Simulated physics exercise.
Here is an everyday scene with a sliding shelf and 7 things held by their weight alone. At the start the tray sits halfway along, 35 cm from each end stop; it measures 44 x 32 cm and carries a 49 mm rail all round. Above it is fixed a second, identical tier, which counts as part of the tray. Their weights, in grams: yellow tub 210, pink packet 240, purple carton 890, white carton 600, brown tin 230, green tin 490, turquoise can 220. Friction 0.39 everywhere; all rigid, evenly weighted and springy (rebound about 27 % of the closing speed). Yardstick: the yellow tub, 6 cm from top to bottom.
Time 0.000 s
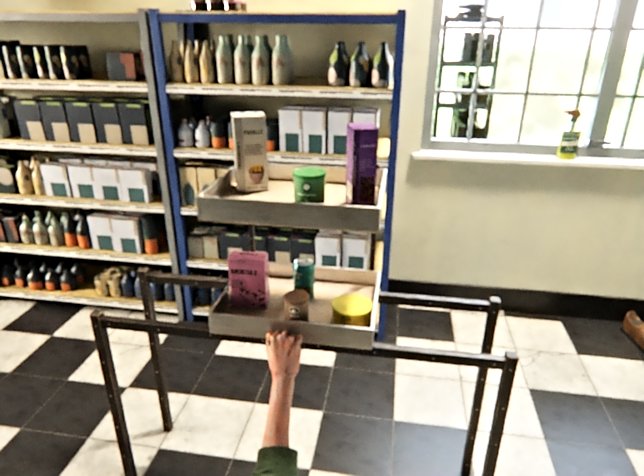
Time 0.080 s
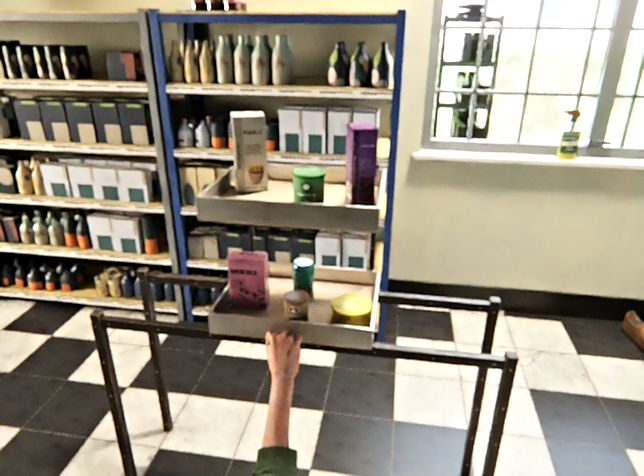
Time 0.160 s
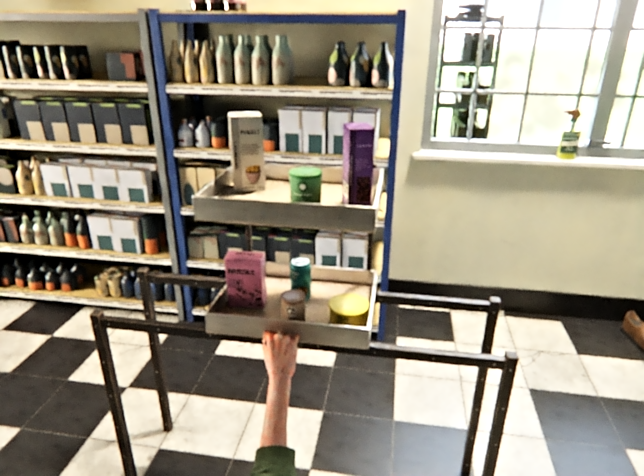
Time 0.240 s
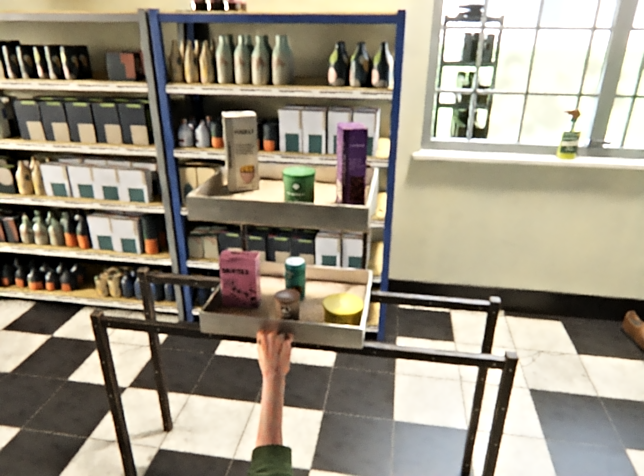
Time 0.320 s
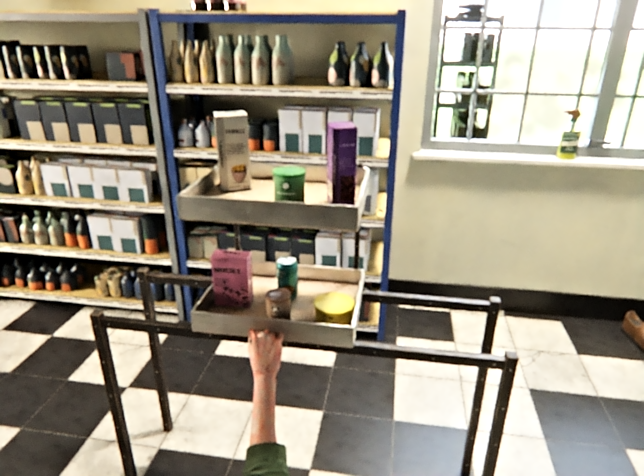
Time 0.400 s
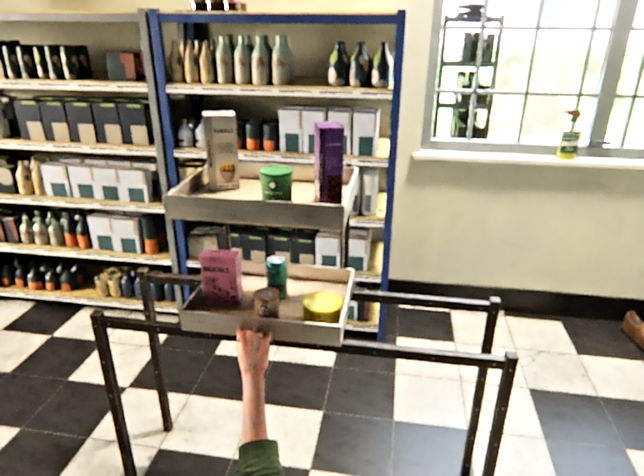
In a shop with a checkered floor, a hand held a two-level tray of colourful cartons, tins and a yellow tub, keeping it nearly still at first, then slid it a short way left.
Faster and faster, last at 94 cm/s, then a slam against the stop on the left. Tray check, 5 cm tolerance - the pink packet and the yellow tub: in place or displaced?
At the end, the pink packet ends near its start. The yellow tub ends away from its start.
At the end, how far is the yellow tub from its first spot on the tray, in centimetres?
Roughly 10 centimetres.
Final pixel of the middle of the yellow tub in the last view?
In the end it sits at around (201, 298).
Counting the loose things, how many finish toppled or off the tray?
The count comes out at 1.
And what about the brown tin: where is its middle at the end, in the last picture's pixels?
It finishes around (146, 297).
After 0.80 s, tray moved 35 cm left; pink packet slid 2 cm near (135, 270); yellow tub slid 2 cm near (227, 300); white carton leaning 5°.
After 0.90 s, tray moved 35 cm left; yellow tub slid 8 cm near (208, 299); pink packet slid 2 cm near (135, 273); purple carton leaning 10°.
After 1.20 s, tray moved 35 cm left; yellow tub slid 10 cm near (201, 298); pink packet slid 2 cm near (135, 274); purple carton leaning 57°.
At rest (2.0 s), tipped over on the tray, purple carton; not toppled but over 5 cm from the start, yellow tub, brown tin, green tin and turquoise can; the other 2 in place, give or take 5 cm. Seen from the same camera at the end, pink packet near (135, 274), yellow tub near (201, 298).
